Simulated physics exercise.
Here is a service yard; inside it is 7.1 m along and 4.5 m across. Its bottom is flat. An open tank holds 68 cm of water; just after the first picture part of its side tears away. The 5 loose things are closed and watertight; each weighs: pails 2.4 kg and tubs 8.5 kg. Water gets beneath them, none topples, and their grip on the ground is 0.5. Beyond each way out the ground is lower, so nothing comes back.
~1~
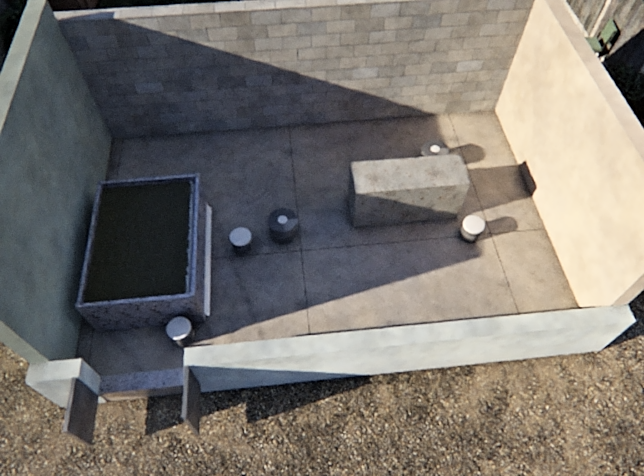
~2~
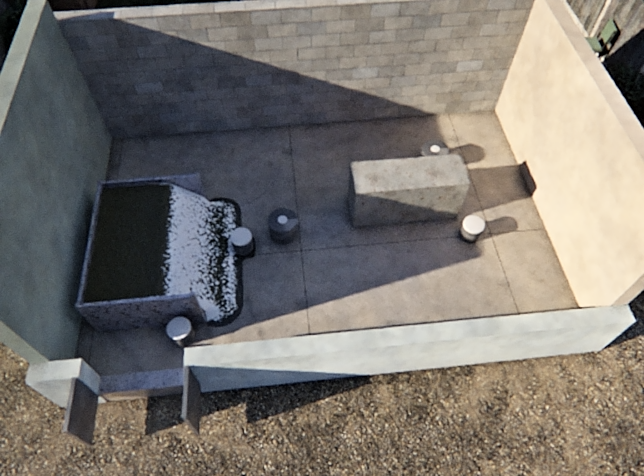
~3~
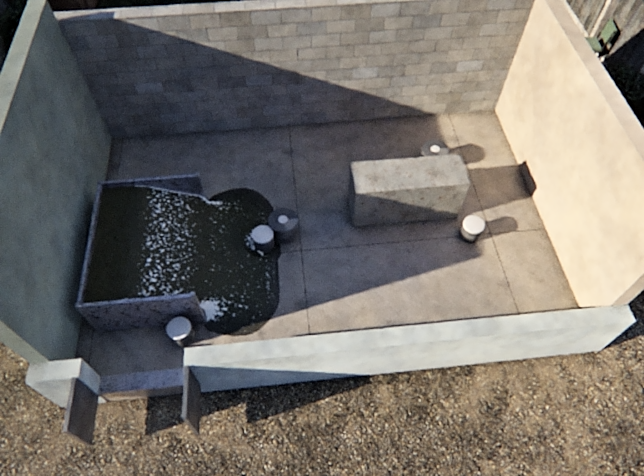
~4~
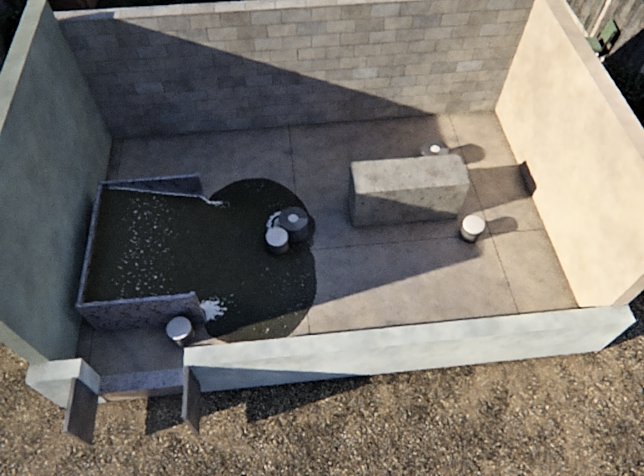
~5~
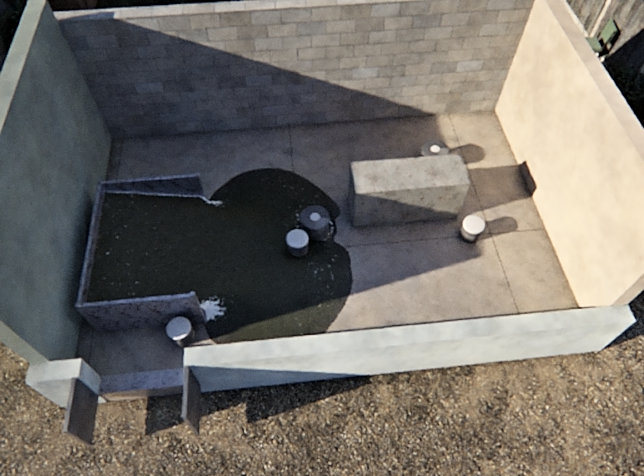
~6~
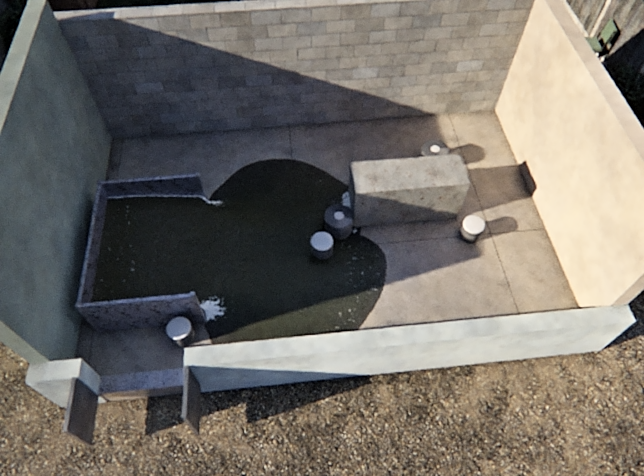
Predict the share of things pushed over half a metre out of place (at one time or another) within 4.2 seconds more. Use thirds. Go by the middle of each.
It is two thirds or more.
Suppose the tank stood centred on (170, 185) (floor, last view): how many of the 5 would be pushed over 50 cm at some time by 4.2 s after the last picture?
Then 4.
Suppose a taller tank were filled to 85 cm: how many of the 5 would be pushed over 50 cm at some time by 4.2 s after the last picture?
Then 4.
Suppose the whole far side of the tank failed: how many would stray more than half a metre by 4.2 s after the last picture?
Then 2.
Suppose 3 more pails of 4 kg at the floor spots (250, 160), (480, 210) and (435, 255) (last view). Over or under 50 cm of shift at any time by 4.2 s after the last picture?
In that order: Short of it, over, over.
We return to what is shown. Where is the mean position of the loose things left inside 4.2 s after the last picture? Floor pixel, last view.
Near (368, 202).
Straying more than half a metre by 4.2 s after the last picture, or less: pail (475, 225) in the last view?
It is past it.
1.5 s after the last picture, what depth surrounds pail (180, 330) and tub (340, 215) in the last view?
About 0 and 9 cm.
Then, 0.4 s after the last picture 2 of 5 are over 50 cm from their spots; 2 afloat.
Then, 1.5 s after the last picture 3 of 5 are over 50 cm from their spots; 3 afloat.
Then, 2.8 s after the last picture 3 of 5 are over 50 cm from their spots; 3 afloat.
Then, 4.2 s after the last picture 4 of 5 are over 50 cm from their spots, and 4 have been at some point; 4 afloat.
